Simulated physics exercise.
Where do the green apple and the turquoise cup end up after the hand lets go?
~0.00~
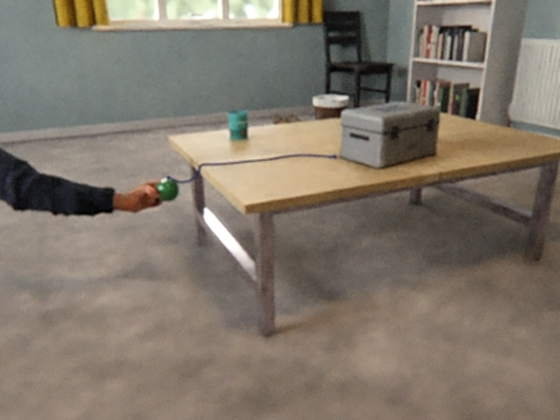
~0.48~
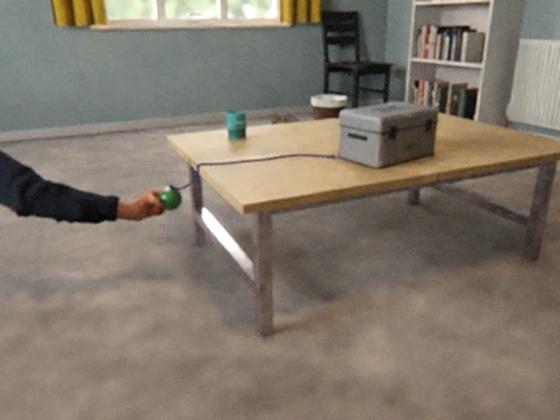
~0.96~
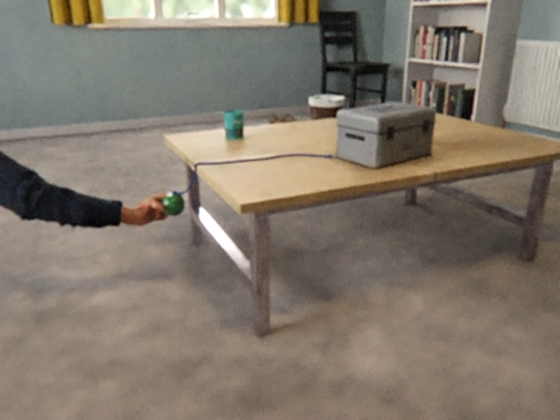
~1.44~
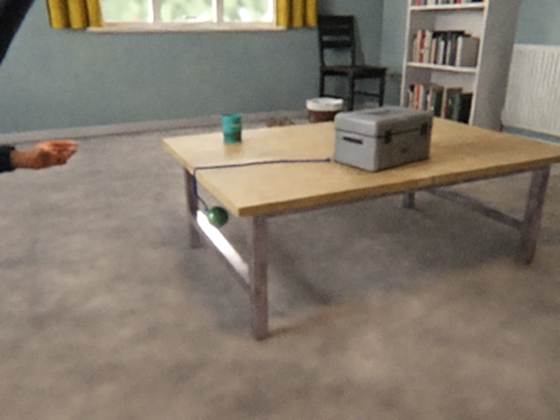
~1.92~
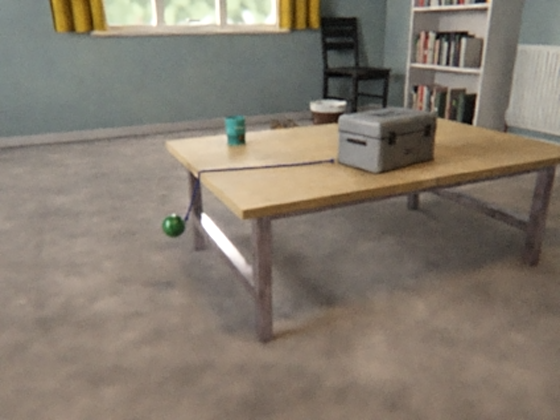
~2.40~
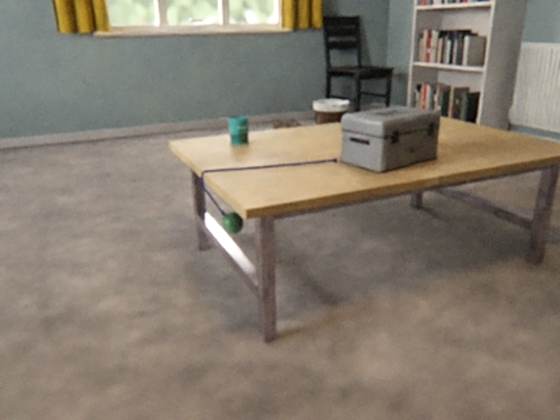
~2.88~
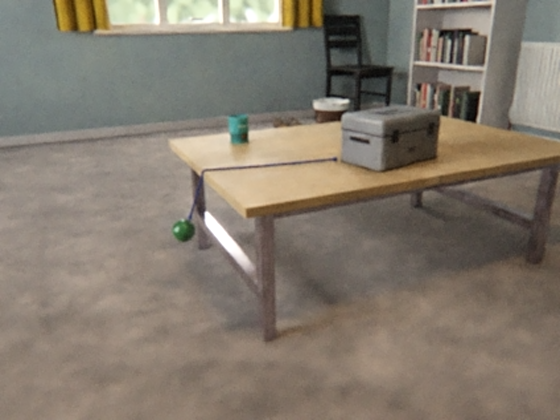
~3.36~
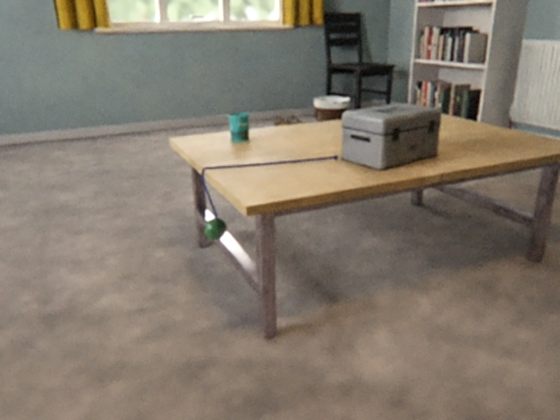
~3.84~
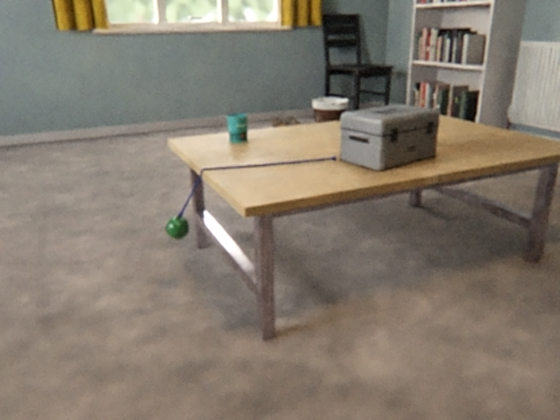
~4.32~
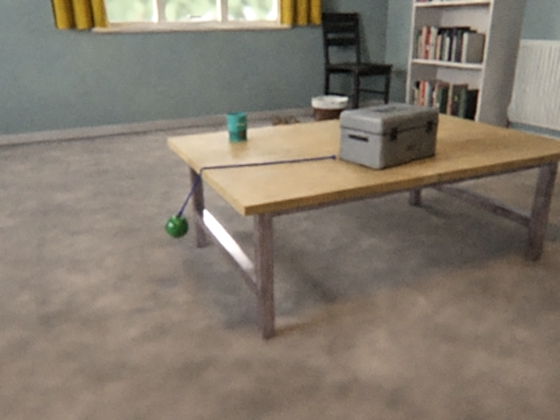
The green apple ends up dangling in mid-air on its string from the left edge of the table. The turquoise cup stays where it was on the tabletop.
